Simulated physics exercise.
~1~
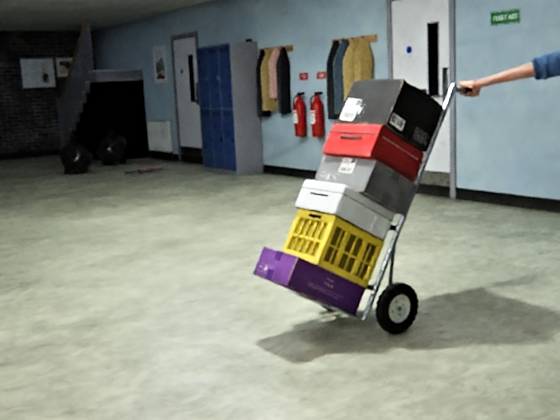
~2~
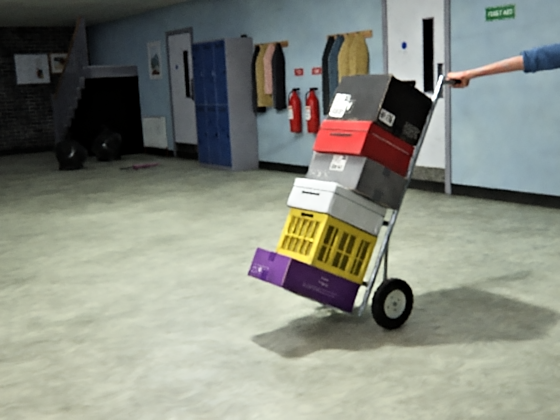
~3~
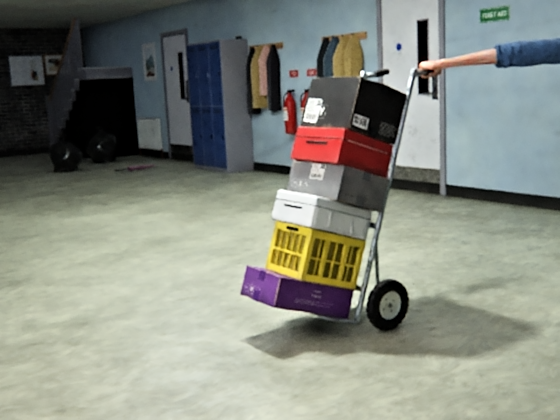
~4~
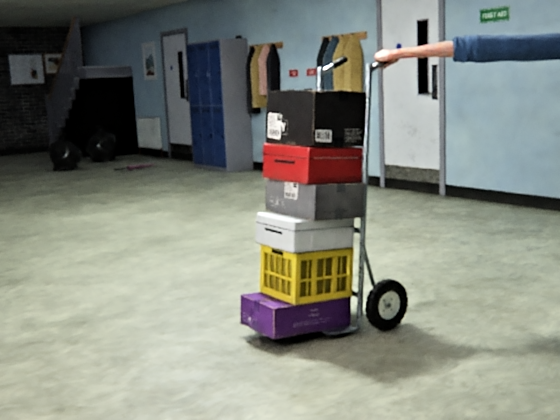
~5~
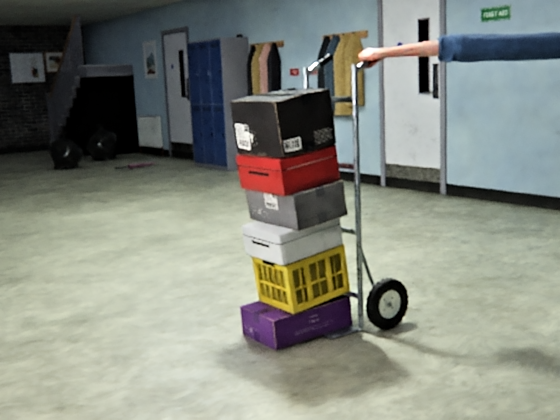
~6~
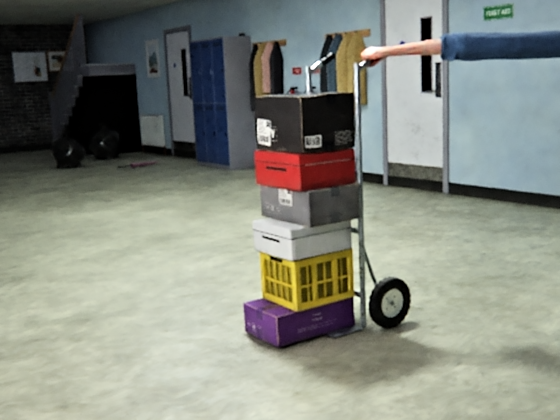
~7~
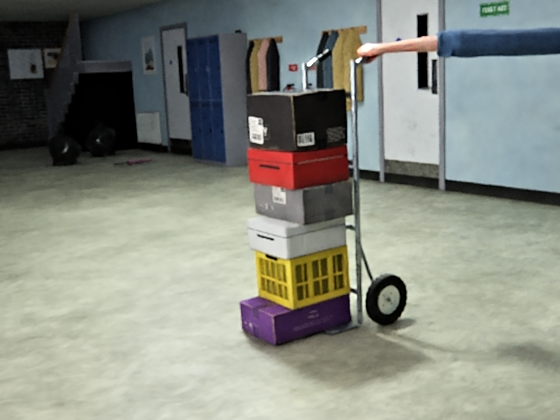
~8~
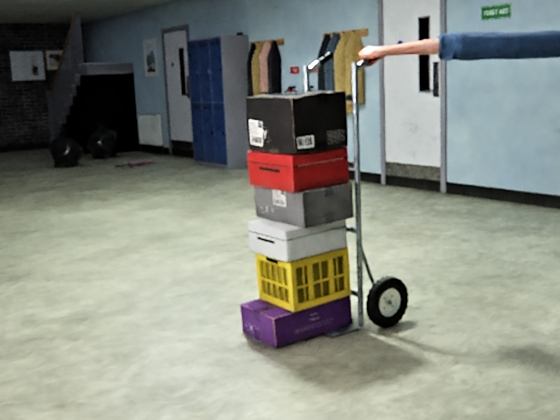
A tall stack of boxes and a yellow crate leaned back on a hand truck until a hand swung it upright, and the pile tipped slightly forward to the left, rocked back, and settled with everything still stacked and the black box on top.
